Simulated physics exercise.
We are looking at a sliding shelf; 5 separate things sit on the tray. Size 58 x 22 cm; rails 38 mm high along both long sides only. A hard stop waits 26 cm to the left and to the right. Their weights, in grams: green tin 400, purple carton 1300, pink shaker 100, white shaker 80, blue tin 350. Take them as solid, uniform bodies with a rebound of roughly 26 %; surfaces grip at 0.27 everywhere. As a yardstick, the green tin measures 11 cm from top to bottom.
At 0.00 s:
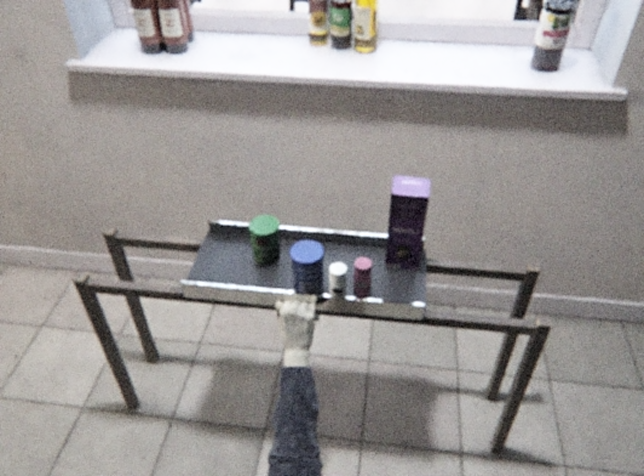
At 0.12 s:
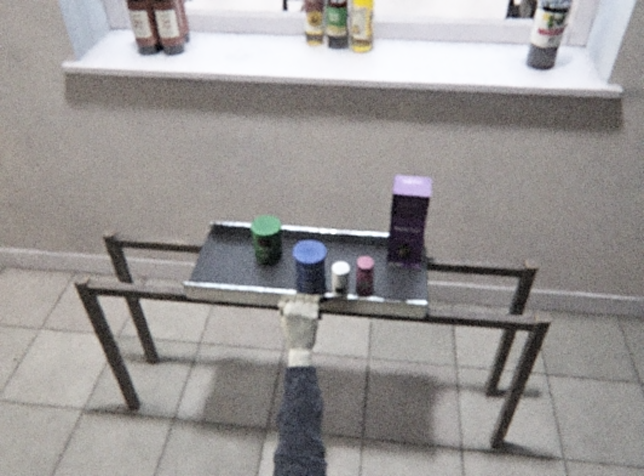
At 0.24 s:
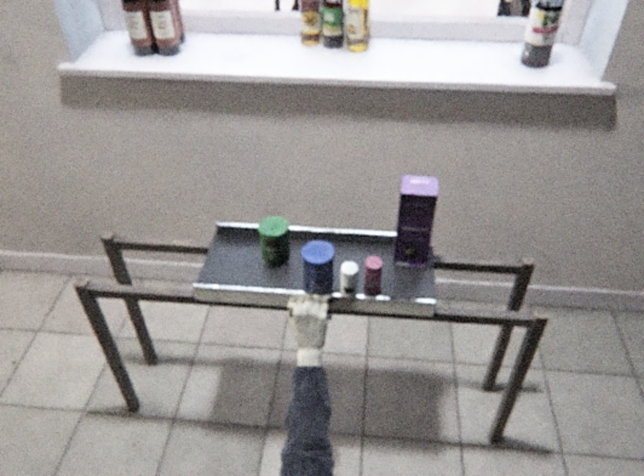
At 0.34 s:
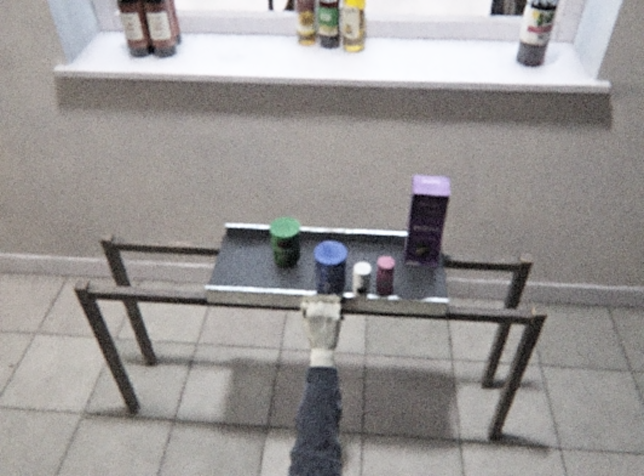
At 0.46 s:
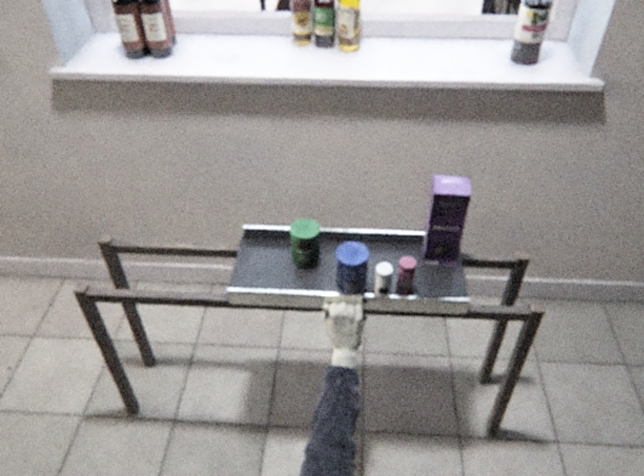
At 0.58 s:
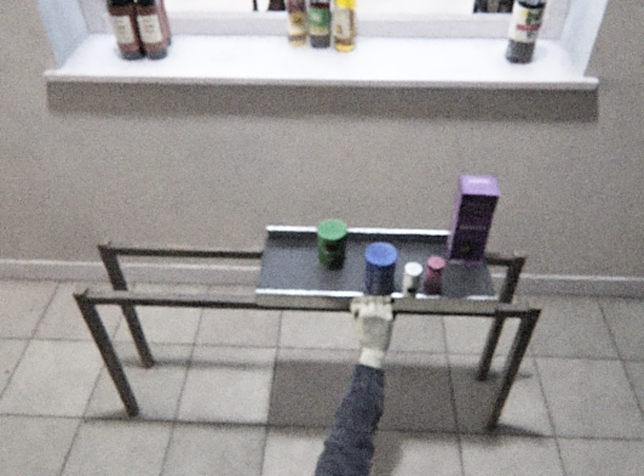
A tiled floor and a plain wall beneath a windowsill lined with bottles are seen from above and in front, the view drifting very slightly. On a dark tray across a metal rail frame stand a green tin at left, a blue tin, small white and pink shakers, and a tall purple carton at right. A pale hand in a dark sleeve, at the tray's front edge, slides it rightward, slowly then faster, the items riding along.
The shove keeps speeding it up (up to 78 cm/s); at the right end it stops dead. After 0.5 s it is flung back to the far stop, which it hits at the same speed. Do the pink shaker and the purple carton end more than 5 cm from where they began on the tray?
The pink shaker keeps its place, the purple carton ends elsewhere.
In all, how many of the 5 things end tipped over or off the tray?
In all, 1.
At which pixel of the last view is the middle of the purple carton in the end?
Around (539, 336).
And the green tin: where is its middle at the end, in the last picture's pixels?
Near (164, 240).
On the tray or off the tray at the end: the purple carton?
The purple carton ends off the tray.
By 0.88 s, tray 26 cm right; purple carton now off the tray; pink shaker 9 cm from its spot near (506, 277); white shaker 9 cm from its spot.
By 1.38 s, tray 25 cm right; pink shaker 11 cm from its spot near (507, 277); blue tin 10 cm from its spot; green tin 10 cm from its spot.
By 2.08 s, tray 3 cm right; pink shaker 10 cm from its spot near (418, 275); blue tin 10 cm from its spot; green tin 10 cm from its spot.
By 2.58 s, tray 26 cm left; pink shaker 7 cm from its spot near (285, 271); white shaker 7 cm from its spot; blue tin 7 cm from its spot.
When it is over (3.1 s), off the tray, purple carton; the other 4 within 5 cm of the start. End places, in pixels of the last picture, pink shaker near (257, 270), purple carton near (540, 336).
